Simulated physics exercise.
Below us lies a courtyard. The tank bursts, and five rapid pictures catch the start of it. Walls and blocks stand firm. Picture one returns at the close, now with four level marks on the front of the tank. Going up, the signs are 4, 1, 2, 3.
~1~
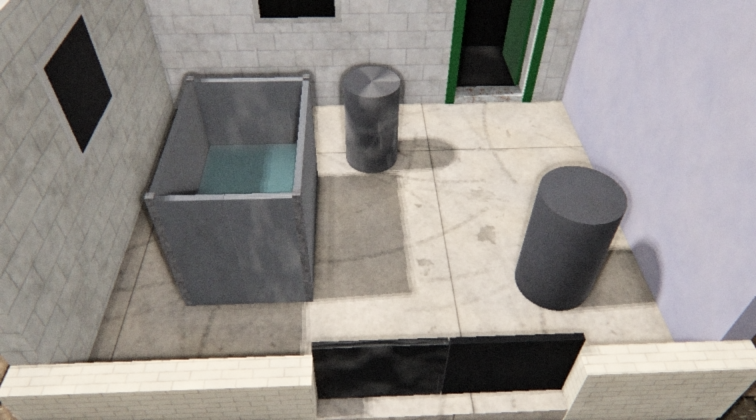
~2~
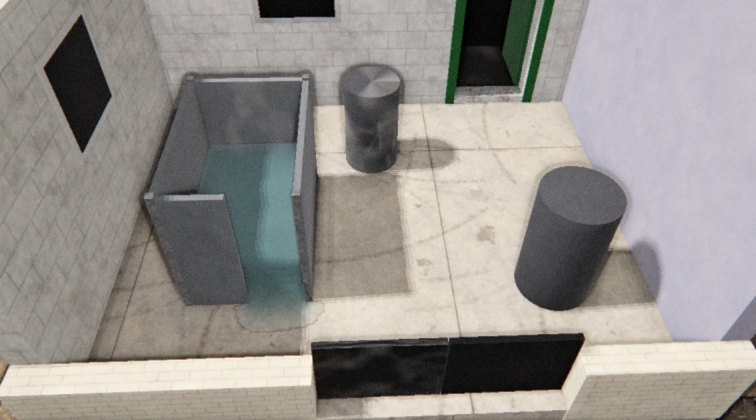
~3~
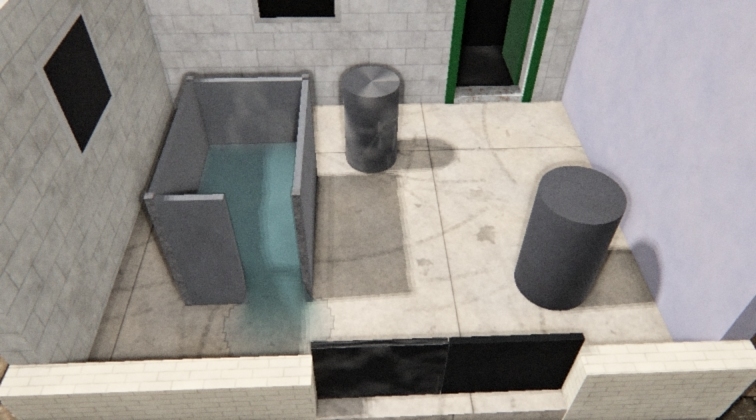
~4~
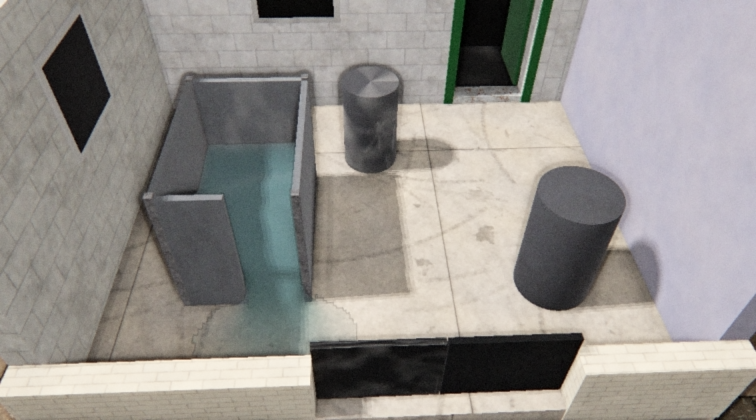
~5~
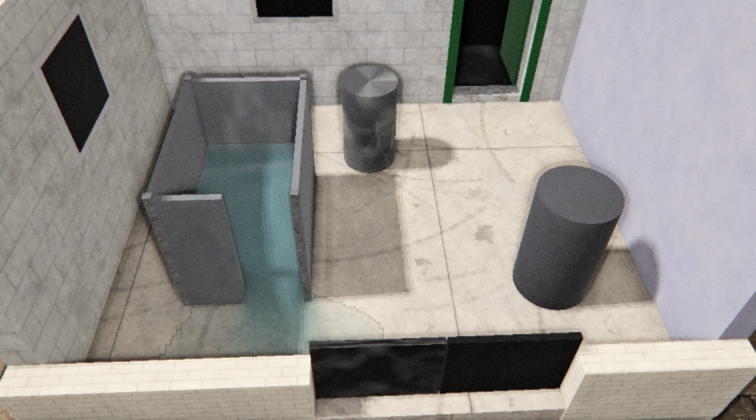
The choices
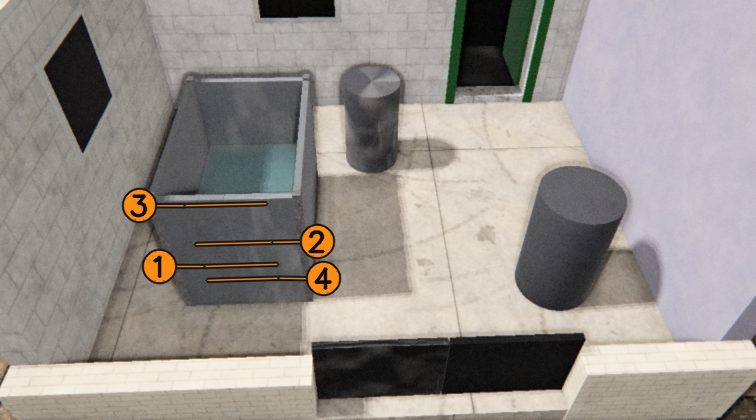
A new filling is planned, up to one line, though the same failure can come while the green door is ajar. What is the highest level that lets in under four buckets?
Mark 2 just does it.
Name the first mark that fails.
3 it is.
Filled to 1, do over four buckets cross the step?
No.
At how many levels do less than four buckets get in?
Three of them.
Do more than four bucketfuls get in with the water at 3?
Yes.
On the marked copy, 1 at (240, 265); 2 at (234, 243); 3 at (225, 204); 4 at (243, 279); from the bottom up 4, 1, 2, 3.
If 1 is chosen, nothing gets over.
If 2 is chosen, a bucket or two gets in.
If 3 is chosen, about 11 bucketfuls get in.
If 4 is chosen, nothing gets over.
